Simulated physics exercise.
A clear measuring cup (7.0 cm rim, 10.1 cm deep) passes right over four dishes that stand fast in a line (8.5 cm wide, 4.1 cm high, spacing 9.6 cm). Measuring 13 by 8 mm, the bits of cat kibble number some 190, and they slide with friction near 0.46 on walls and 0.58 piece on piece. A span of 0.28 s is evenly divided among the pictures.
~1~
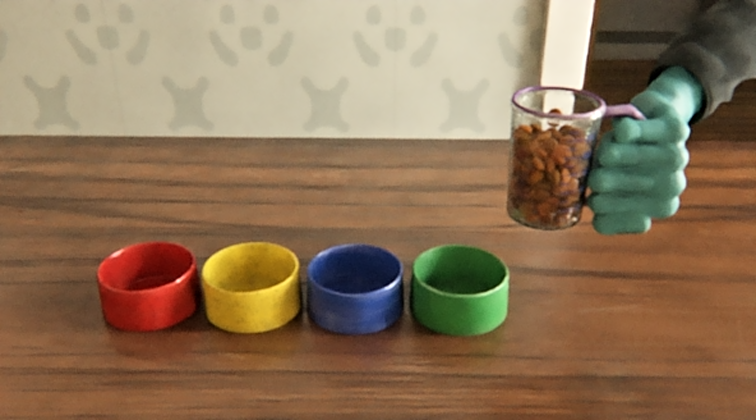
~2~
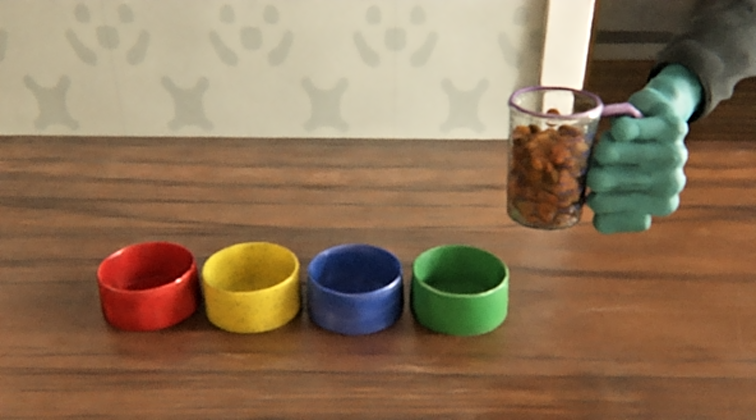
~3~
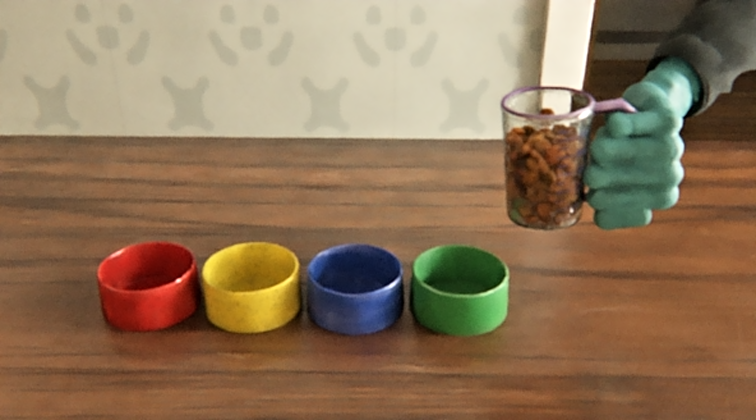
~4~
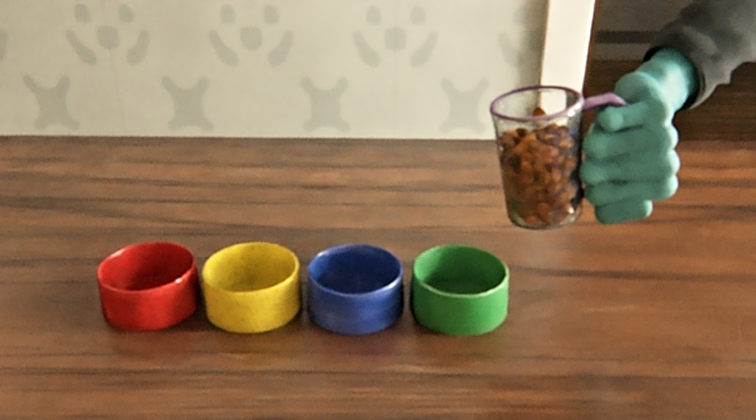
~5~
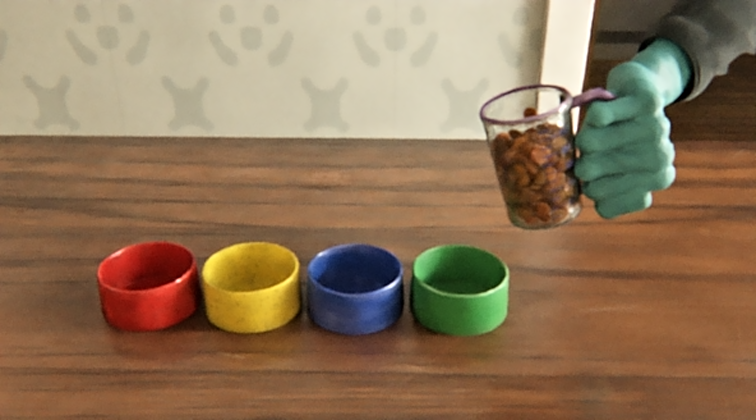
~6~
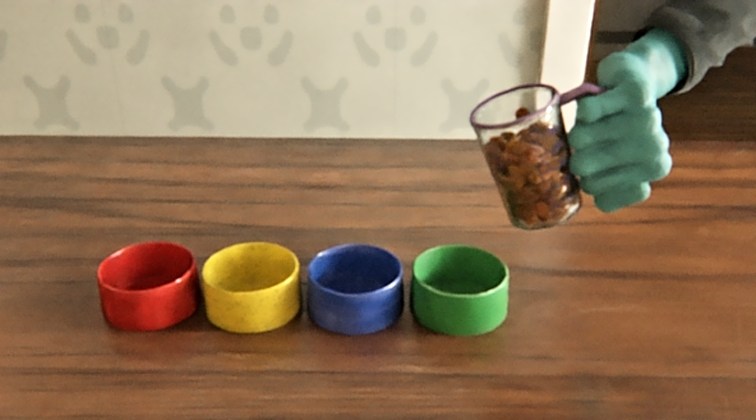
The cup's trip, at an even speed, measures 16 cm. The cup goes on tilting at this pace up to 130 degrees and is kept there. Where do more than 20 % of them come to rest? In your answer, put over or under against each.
Red - under; blue - over; green - under; yellow - under; counter - under.
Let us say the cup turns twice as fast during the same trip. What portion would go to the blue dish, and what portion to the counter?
Then the blue dish would get 50 and the counter 30.
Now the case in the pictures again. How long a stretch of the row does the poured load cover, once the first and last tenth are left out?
Close to 7 centimetres along the dishes.
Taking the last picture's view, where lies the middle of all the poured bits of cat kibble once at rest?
Centre at rest, approx.: (347, 284) px.
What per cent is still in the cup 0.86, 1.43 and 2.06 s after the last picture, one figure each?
In order, near 95 %, 0 % and 0 %.
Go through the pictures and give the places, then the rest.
Cup at (550, 159), tilt 0 degrees, lip at (514, 101), moved 0.0 cm; middle of the pieces at (548, 170); green dish at (460, 270); blue dish at (355, 268); yellow dish at (251, 267); red dish at (147, 266), in the first picture.
Cup at (549, 159), tilt 1 degrees, lip at (511, 102), moved 0.1 cm; middle of the pieces at (547, 170), in the second picture.
Cup at (546, 159), tilt 5 degrees, lip at (503, 105), moved 0.4 cm; middle of the pieces at (545, 170), in the third picture.
Cup at (540, 159), tilt 10 degrees, lip at (492, 109), moved 0.9 cm; middle of the pieces at (541, 169), in the fourth picture.
Cup at (535, 159), tilt 16 degrees, lip at (482, 114), moved 1.3 cm; middle of the pieces at (537, 169), in the fifth picture.
Cup at (530, 159), tilt 21 degrees, lip at (472, 120), moved 1.7 cm; middle of the pieces at (533, 168); green dish at (460, 270); blue dish at (355, 268); yellow dish at (251, 267); red dish at (147, 266), in the sixth picture.
Then, 0.86 s after the last picture, tilt 105 degrees; cup holds 95 %, blue 5 %.
Then, 1.43 s after the last picture, tilt 130 degrees; cup holds 0 %, blue 90 %, yellow 5 %.
Then, 2.06 s after the last picture, tilt 130 degrees; cup holds 0 %, blue 85 %, yellow 5 %.
In the end, red 0 %, blue 85 %, green 0 %, yellow 5 %, counter 10 %.
